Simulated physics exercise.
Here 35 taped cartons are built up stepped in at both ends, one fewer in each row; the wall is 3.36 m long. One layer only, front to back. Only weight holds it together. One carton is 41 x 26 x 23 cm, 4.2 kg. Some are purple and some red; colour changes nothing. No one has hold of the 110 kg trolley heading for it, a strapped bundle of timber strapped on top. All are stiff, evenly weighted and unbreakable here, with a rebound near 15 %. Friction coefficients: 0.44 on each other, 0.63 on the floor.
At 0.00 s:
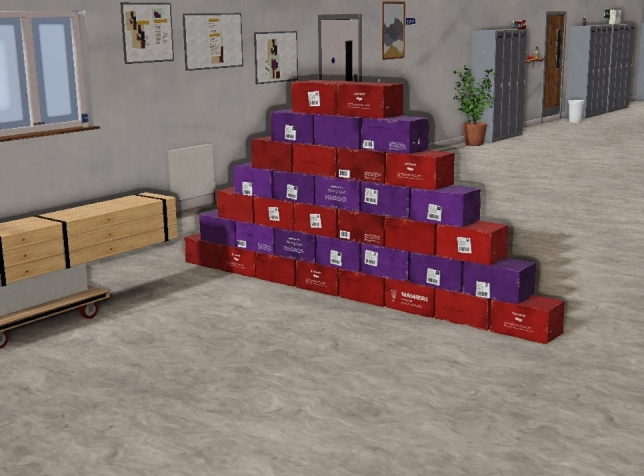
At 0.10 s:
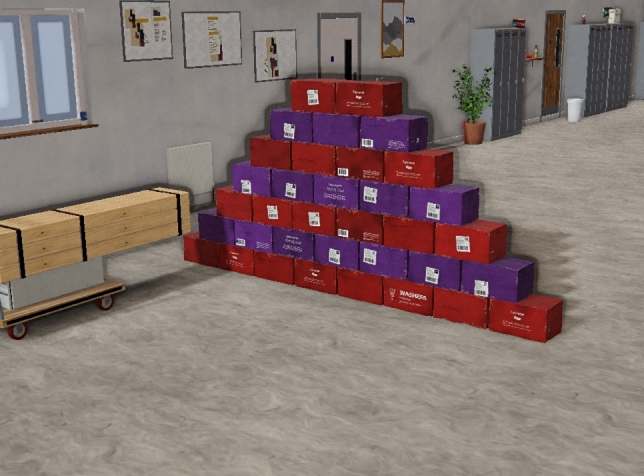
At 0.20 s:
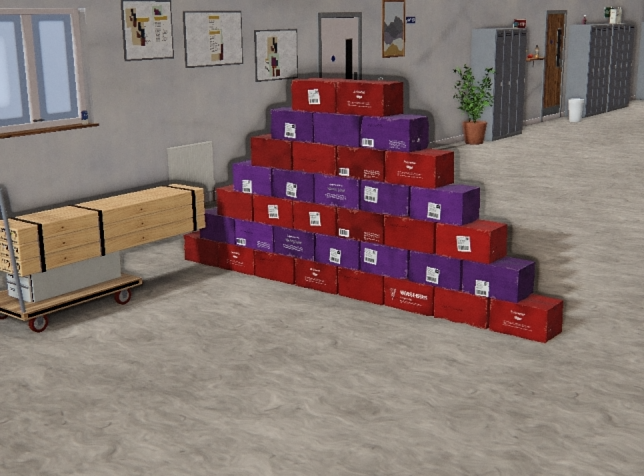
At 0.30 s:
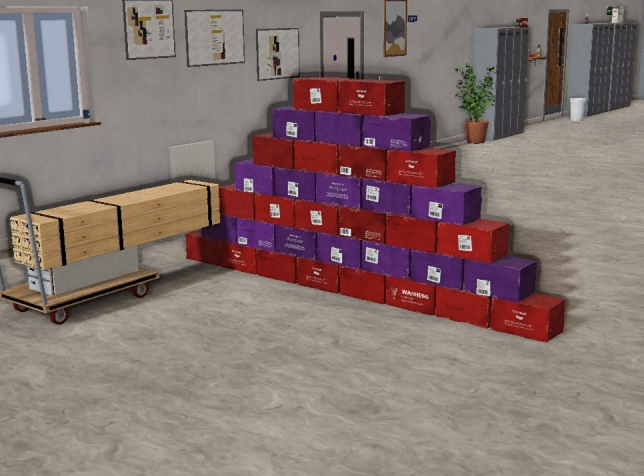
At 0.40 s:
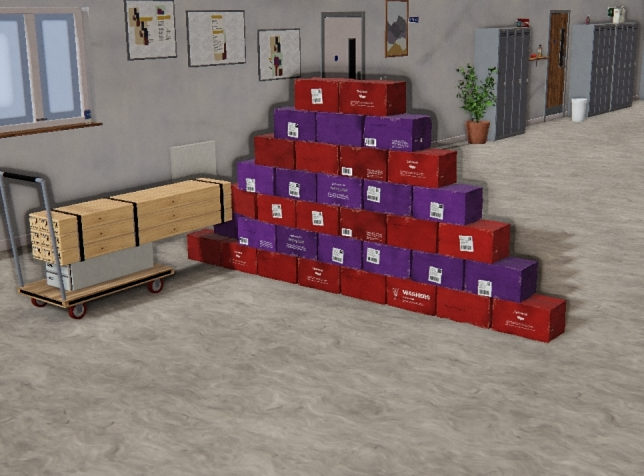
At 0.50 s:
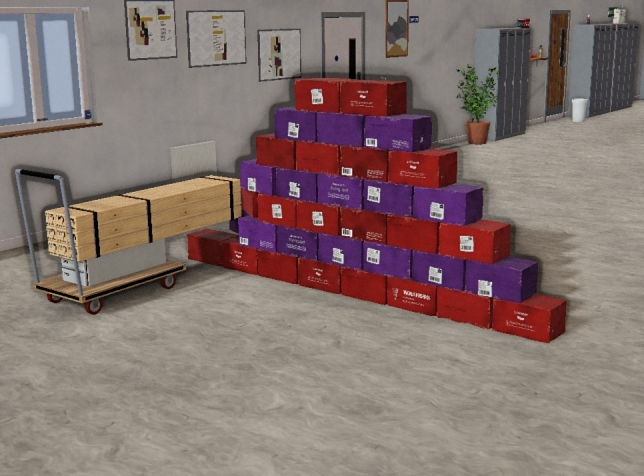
Locker-lined hall, an unattended trolley of strapped timber rolling right into stepped red and purple cartons, nudging a few at the left.
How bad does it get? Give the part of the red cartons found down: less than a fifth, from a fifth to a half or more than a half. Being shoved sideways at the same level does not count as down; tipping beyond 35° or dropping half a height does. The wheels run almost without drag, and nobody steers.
Fewer than one in five of them.
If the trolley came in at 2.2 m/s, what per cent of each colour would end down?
In that case red 0, purple 10 per cent.
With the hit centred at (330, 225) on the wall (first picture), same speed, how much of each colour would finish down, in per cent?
In that case red 50, purple 70 per cent.
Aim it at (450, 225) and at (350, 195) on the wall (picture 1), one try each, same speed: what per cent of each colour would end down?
Red 0 then 40, purple 10 then 40 per cent.
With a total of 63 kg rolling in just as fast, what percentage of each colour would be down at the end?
In that case red 0, purple 10 per cent.
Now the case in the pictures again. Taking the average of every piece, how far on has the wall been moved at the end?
About 5 cm.
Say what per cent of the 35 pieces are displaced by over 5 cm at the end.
20 per cent.
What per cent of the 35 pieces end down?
Roughly 5 per cent of them.
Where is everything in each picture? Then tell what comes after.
In the first frame (each place is the centre of the face we see best), load (171, 211) 48 cm short of the wall; top red carton (359, 101); top purple carton (336, 132); all as stacked.
Load (184, 205) 33 cm short of the wall; top red carton (358, 100), in the second frame.
Load (199, 201) 17 cm short of the wall; top red carton (359, 99), in the third frame.
Load (214, 197) 20 mm short of the wall; top red carton (361, 98), in the fourth frame.
Load (227, 195) 12 cm into the wall's line; top red carton (362, 99); 2 have shifted, in the fifth frame.
Load (236, 192) 25 cm into the wall's line; top red carton (362, 99); top purple carton (339, 130); 3 have shifted, in the sixth frame.
By 0.84 s, load 67 cm past the wall's line, still rolling; none of the 20 red cartons down (1 of 35 in all colours); top red carton unmoved.
By 1.18 s, load 99 cm past the wall's line, still rolling; 1 of the 20 red cartons down (2 of 35 in all colours); top red carton unmoved.
When it is over (2.5 s), load 1.25 m past the wall's line, still rolling; 1 of the 20 red cartons down (2 of 35 in all colours); top red carton unmoved; top purple carton unmoved. That is 5 per cent. In pixels of the last frame, middles, top red carton near (373, 98), top purple carton near (350, 128).
